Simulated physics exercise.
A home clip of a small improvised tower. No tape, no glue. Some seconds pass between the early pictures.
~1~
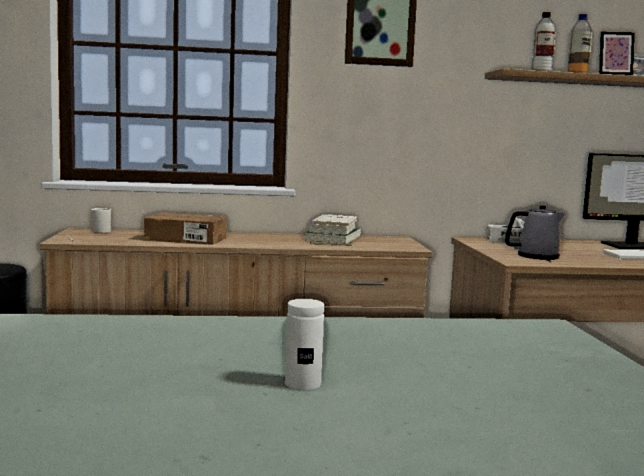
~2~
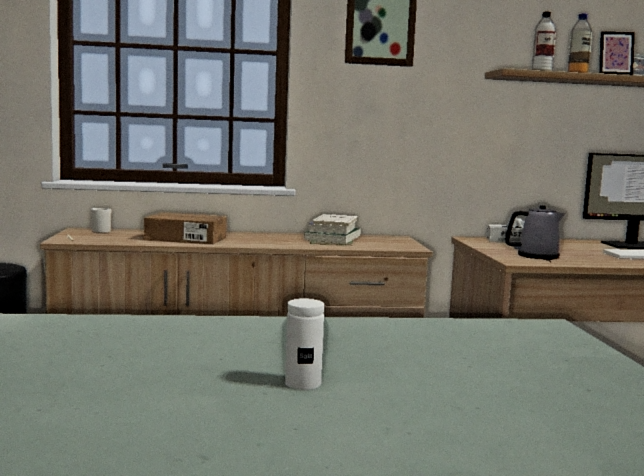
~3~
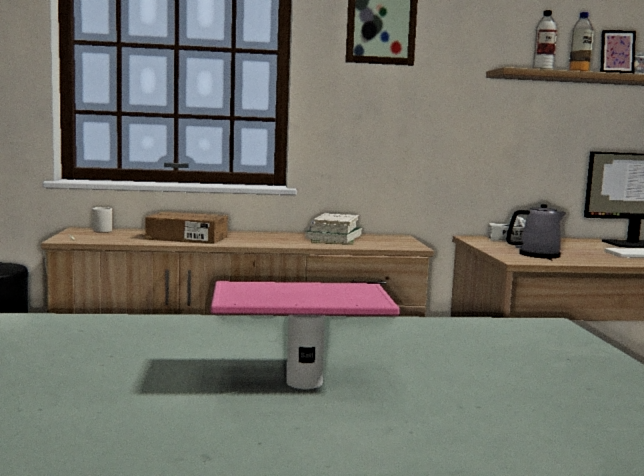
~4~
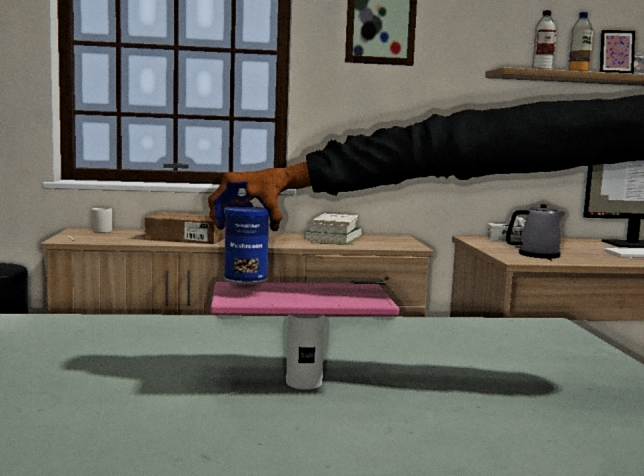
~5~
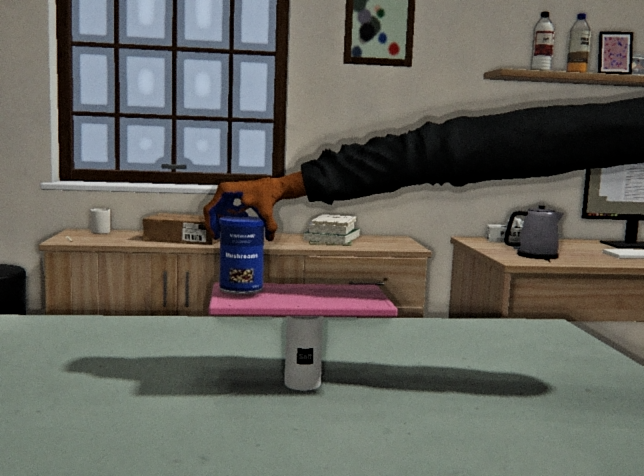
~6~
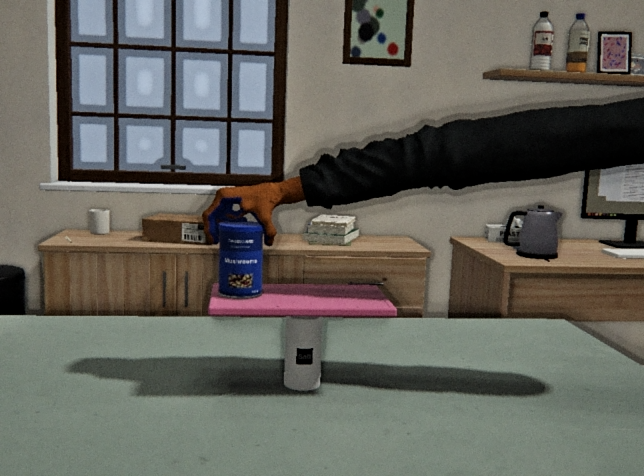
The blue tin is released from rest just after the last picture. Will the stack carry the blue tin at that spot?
Outcome: The stack loses its balance.
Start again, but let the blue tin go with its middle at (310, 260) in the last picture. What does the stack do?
Then it holds.
Then, 0.50 s on from there, blue tin now fallen; pink lid on its side.
Then, 0.90 s on from there, pink lid now fallen.
In the end, fallen, pink lid and blue tin; white jar unmoved. The stack comes apart.
